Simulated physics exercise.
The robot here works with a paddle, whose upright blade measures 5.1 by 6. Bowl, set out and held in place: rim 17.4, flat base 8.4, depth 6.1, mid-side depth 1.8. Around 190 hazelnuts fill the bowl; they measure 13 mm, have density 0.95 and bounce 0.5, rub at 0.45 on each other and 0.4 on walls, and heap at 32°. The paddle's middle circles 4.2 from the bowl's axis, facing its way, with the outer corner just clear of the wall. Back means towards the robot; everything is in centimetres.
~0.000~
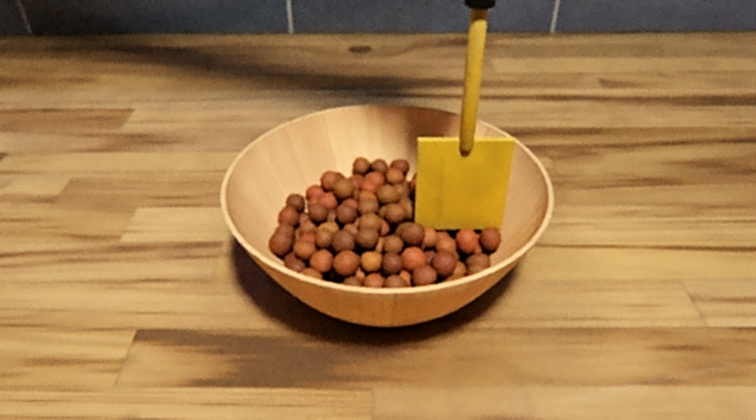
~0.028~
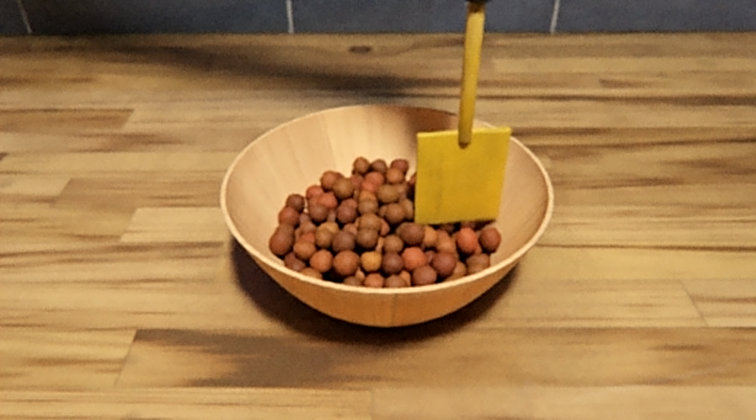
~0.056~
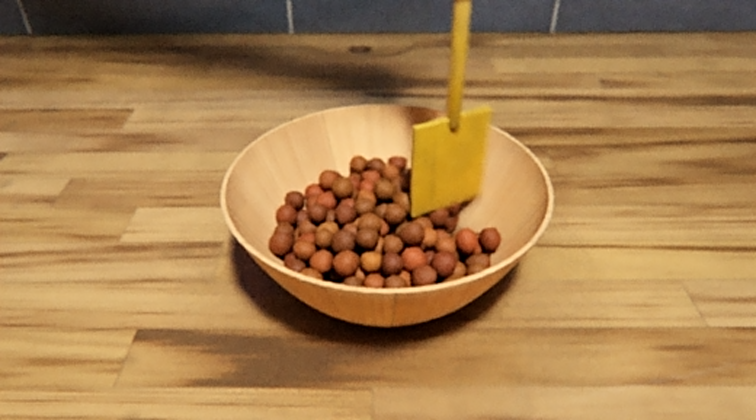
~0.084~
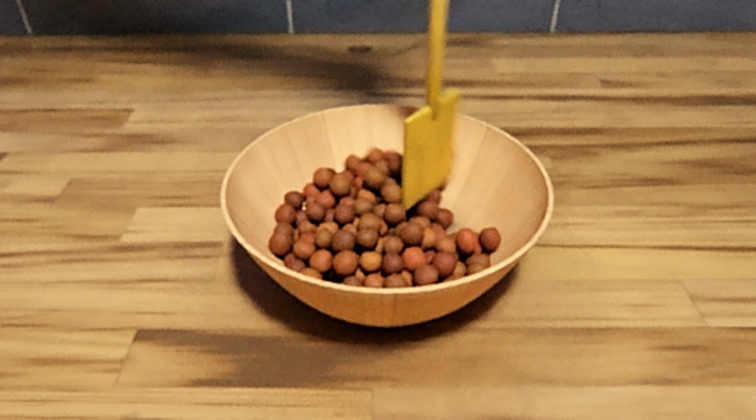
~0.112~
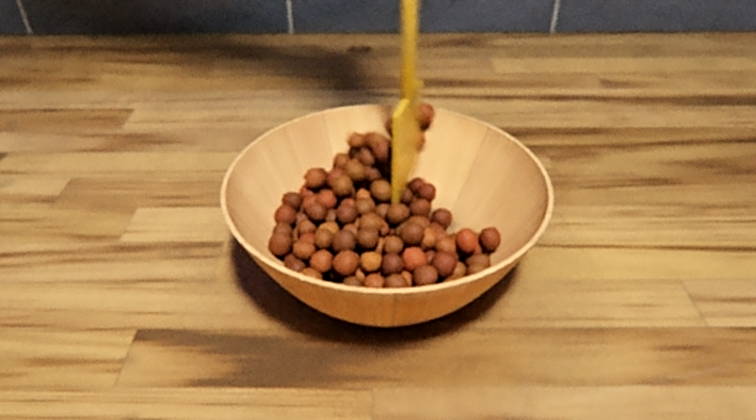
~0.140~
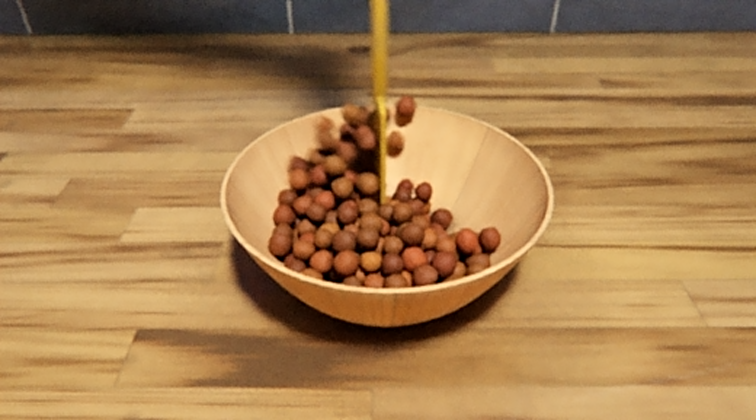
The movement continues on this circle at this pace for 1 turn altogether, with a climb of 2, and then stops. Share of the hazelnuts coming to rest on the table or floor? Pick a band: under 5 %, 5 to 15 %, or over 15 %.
Band: 5 to 15 %.
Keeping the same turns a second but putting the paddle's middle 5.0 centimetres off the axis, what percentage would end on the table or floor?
Around 0 in a hundred, in that case.
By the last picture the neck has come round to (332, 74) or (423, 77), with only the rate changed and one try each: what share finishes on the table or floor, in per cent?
Near 15 per cent for the first, near 5 per cent for the second.
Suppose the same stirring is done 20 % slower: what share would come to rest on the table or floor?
5 %.
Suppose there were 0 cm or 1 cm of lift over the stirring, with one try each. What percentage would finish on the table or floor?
Trial one: Roughly 20 %; trial two: Roughly 20 %.
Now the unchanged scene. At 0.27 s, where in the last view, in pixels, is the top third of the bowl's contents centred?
That third sits centred at about (315, 233).
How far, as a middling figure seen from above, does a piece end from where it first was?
I'd estimate close to 1 cm.
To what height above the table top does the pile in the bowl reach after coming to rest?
I'd guess close to 5.0 centimetres.
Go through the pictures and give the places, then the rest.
In the first frame, paddle neck at (469, 113), 0° round; upper third of the load around (383, 223), from x 280 to 490, top at y 165; 192 in the bowl.
In the second frame, paddle neck at (467, 106), 8° round; upper third of the load around (383, 218), from x 280 to 490, top at y 165.
In the third frame, paddle neck at (455, 92), 28° round; upper third of the load around (381, 214), from x 280 to 490, top at y 155.
In the fourth frame, paddle neck at (434, 80), 51° round; upper third of the load around (379, 207), from x 280 to 490, top at y 135.
In the fifth frame, paddle neck at (408, 72), 73° round; upper third of the load around (375, 201), from x 280 to 490, top at y 115.
In the sixth frame, paddle neck at (379, 69), 95° round; upper third of the load around (356, 199), from x 280 to 490, top at y 105; 192 in the bowl.
After 0.27 s, 195° round, highest piece 9 above the table; 187 in the bowl, 5 in flight or on the tool.
After 0.39 s, 294° round, highest piece 8 above the table; 178 in the bowl, 7 on the table or floor, 7 in flight or on the tool.
After 0.65 s, 0° round, highest piece 5 above the table; 174 in the bowl, 18 on the table or floor.
After 1.35 s, 0° round, highest piece 5 above the table; 174 in the bowl, 18 on the table or floor.
At rest, 174 in the bowl, 18 on the table or floor. That is 9 % on the table or floor.
